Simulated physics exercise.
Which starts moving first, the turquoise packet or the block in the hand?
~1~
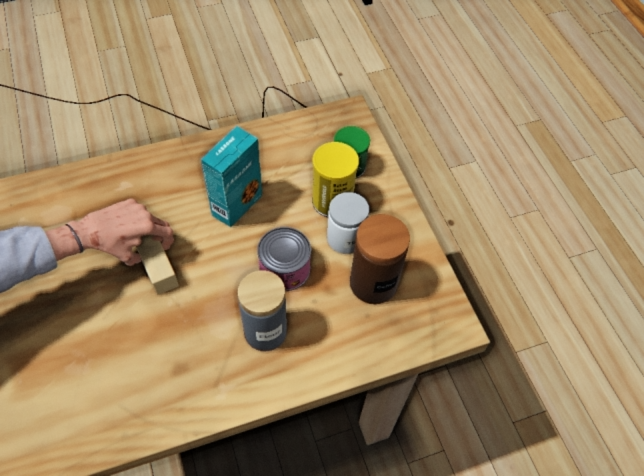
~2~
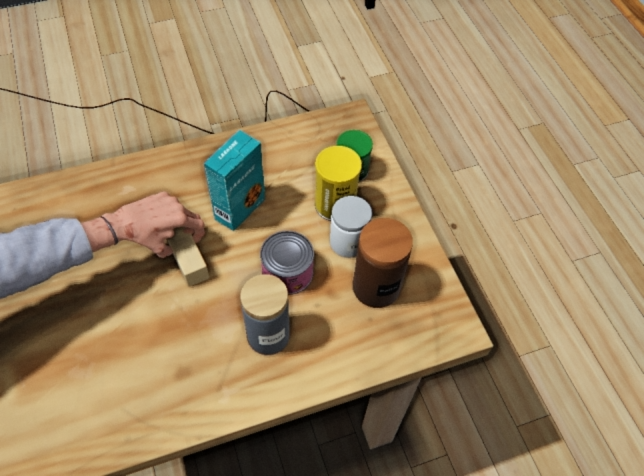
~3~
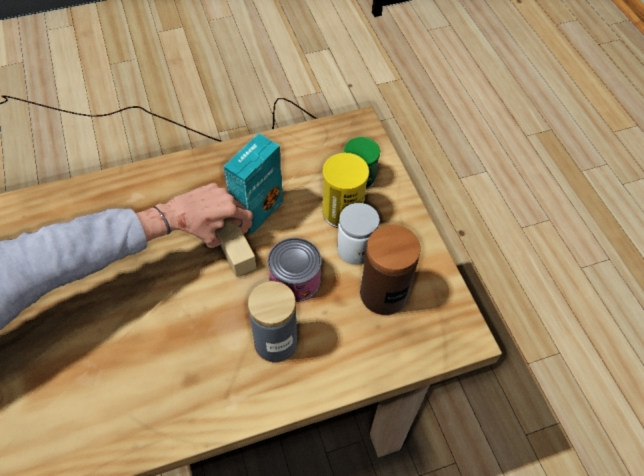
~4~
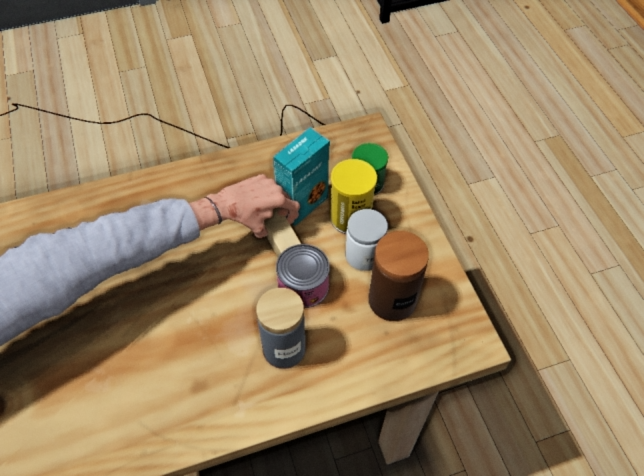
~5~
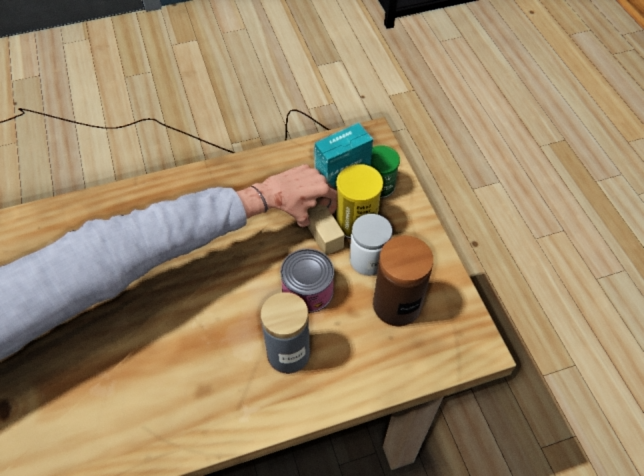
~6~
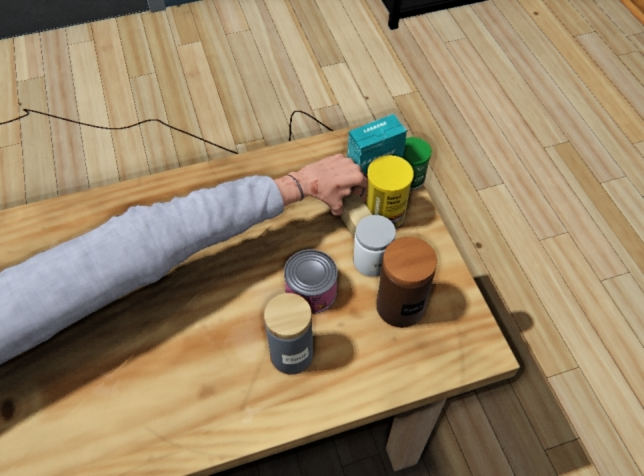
The block in the hand starts moving first. The turquoise packet is still in its place at that point and only slides right afterwards.
